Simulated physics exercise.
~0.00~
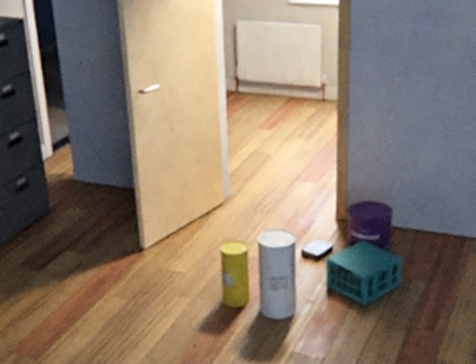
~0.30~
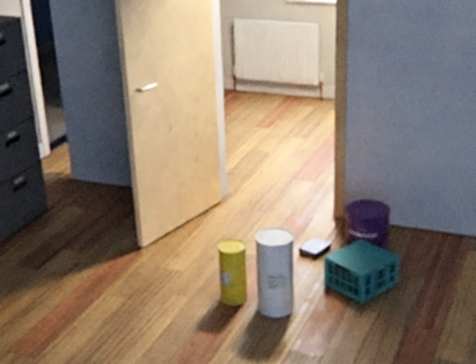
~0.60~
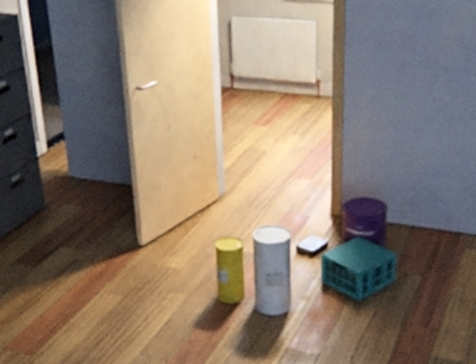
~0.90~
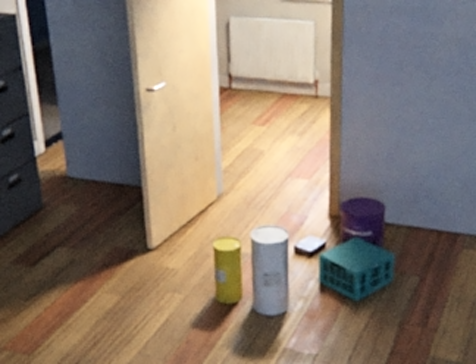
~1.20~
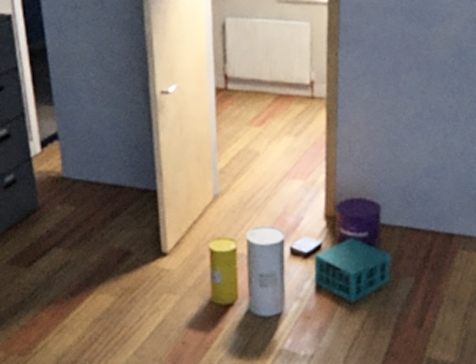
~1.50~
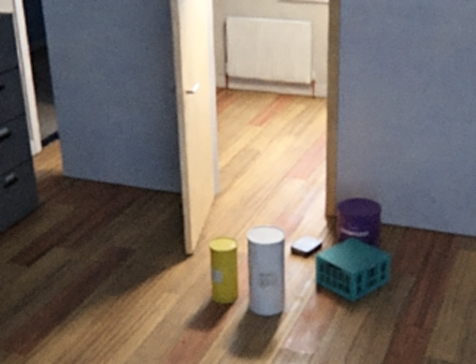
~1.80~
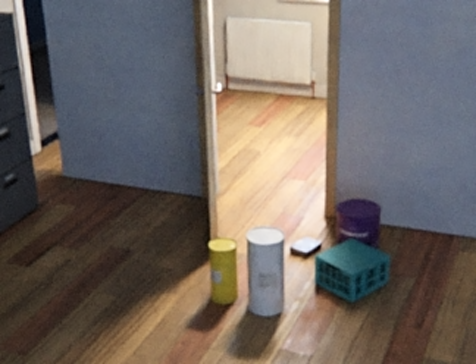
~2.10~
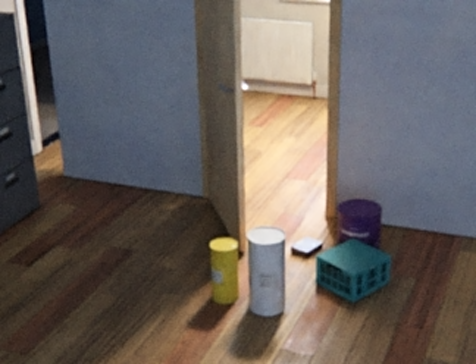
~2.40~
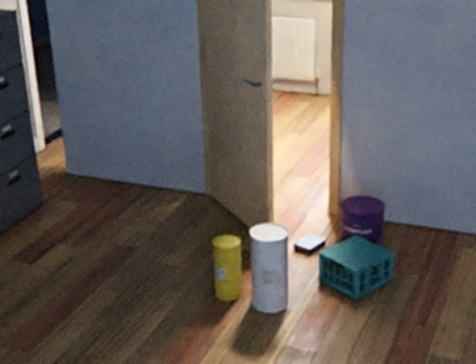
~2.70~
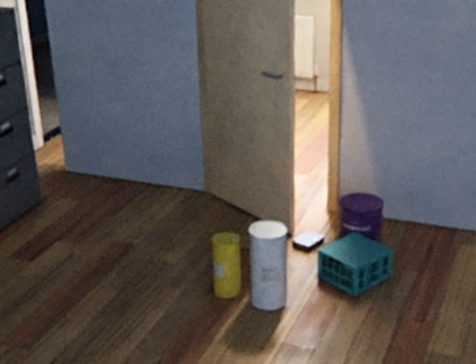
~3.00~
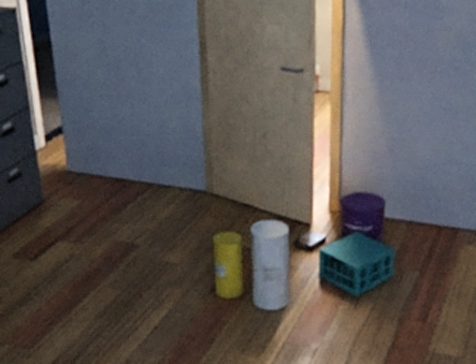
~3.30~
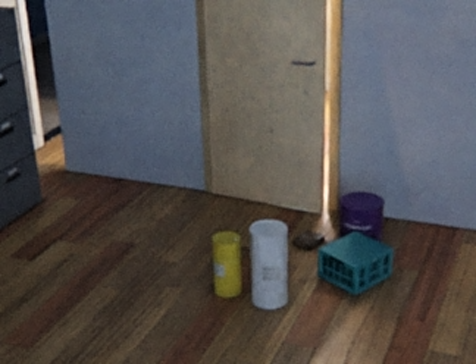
The video shows a wooden door swinging from wide open toward its frame, behind yellow and white canisters, a small packet, a turquoise crate and a purple pail on a wood floor. The room darkens until only a thin strip of light remains at the door's right edge.
